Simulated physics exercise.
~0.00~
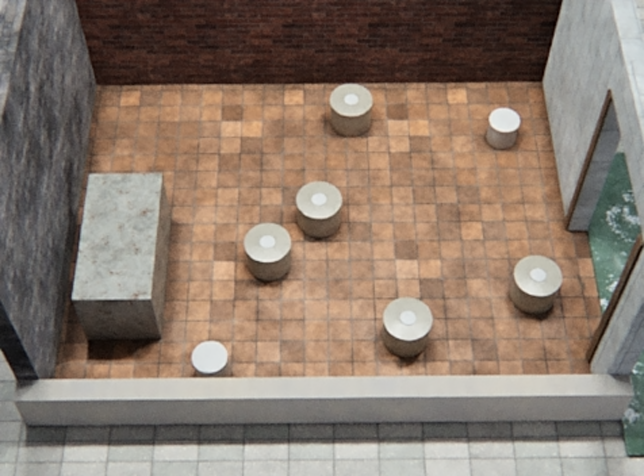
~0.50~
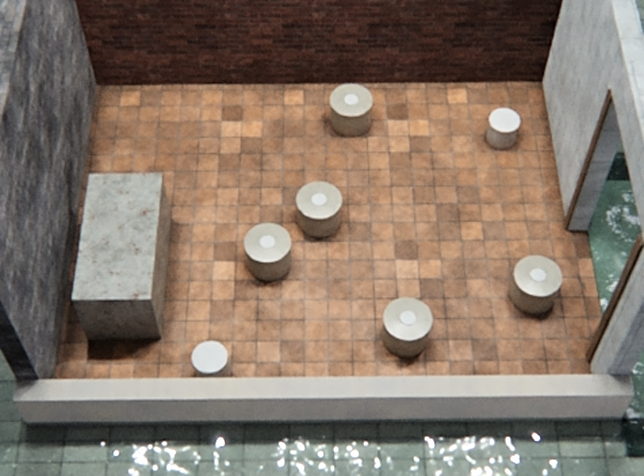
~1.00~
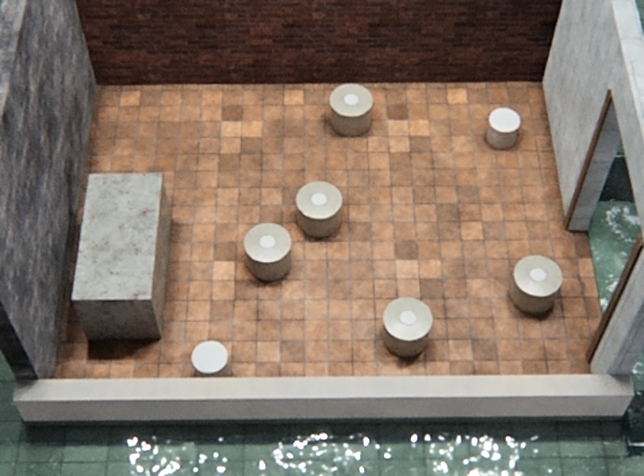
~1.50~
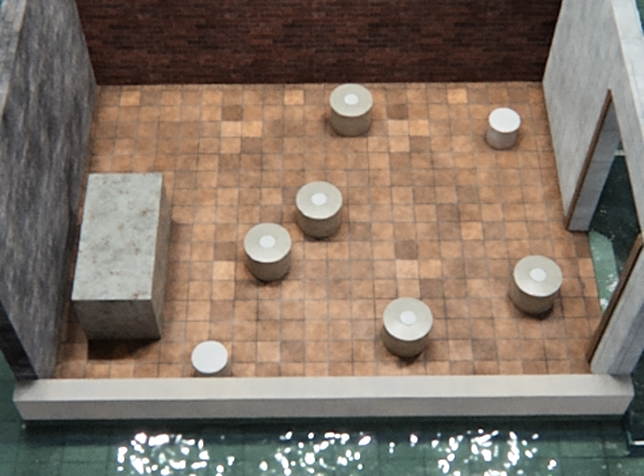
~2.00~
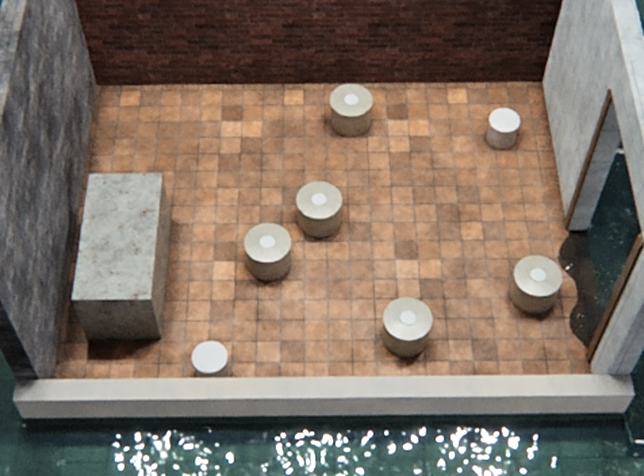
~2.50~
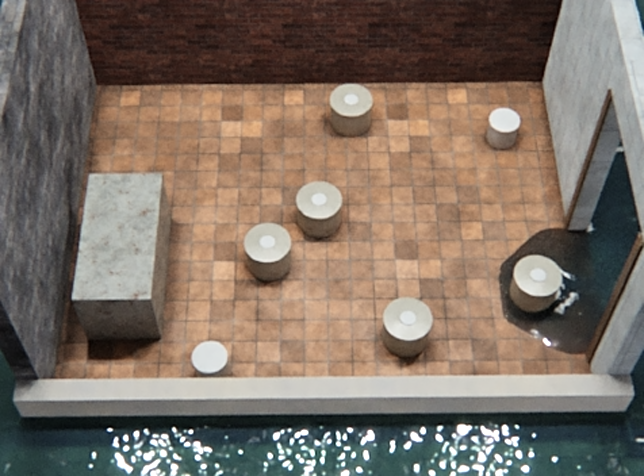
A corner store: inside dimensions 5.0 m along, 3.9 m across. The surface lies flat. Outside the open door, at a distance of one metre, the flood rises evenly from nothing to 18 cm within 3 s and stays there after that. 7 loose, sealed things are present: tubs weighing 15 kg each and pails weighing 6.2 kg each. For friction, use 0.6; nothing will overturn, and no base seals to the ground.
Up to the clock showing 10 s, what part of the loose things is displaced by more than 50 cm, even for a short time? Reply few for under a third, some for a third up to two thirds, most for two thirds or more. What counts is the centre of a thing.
Some.
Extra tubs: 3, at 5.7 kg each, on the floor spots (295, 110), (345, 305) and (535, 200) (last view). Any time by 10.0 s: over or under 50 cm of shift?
The first one tops the mark, the next tops the mark, and the last stays inside the mark.
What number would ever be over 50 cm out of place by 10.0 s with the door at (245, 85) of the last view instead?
That would give 1.
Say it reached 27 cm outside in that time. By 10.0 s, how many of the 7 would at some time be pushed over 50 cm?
Then the count would be 5.
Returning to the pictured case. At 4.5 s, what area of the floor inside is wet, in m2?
Wet area: Approx. 7.5 m2.
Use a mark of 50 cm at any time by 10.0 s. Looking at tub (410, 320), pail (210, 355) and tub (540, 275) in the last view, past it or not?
One by one in that order: Above; above; above.
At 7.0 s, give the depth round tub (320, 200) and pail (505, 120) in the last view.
5 and 1 cm.
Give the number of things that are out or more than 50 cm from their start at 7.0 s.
By then the count is 1.
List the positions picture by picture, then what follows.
In the first picture, a tub at (267, 242) rests on the ground; a tub at (408, 318) rests on the ground; water covers 0.0 m2; 0 of 7 have shifted.
In the second picture, a tub at (267, 242), on the bottom; a tub at (408, 318), on the bottom; 0.0 m2 under water; 0 of 7 have shifted.
In the third picture, a tub at (267, 242) rests on the ground; a tub at (408, 318) rests on the ground; 0.0 m2 under water; 0 of 7 have shifted.
In the fourth picture, a tub at (267, 242) rests on the ground; a tub at (408, 318), on the bottom; water covers 0.0 m2; 0 of 7 have shifted.
In the fifth picture, a tub at (267, 242), on the bottom; a tub at (408, 318), on the bottom; 0.1 m2 under water; 0 of 7 have shifted.
In the sixth picture, a tub at (267, 242), on the bottom; a tub at (408, 318), on the bottom; 0.6 m2 under water; 0 of 7 have shifted.
After 3.5 s 0 of 7 are over 50 cm from their spots; 0 afloat.
After 4.5 s 1 of 7 are over 50 cm from their spots; 0 afloat.
After 7.0 s 1 of 7 are over 50 cm from their spots; 0 afloat.
After 10.0 s 3 of 7 are over 50 cm from their spots, and 3 have been at some point; 2 afloat.
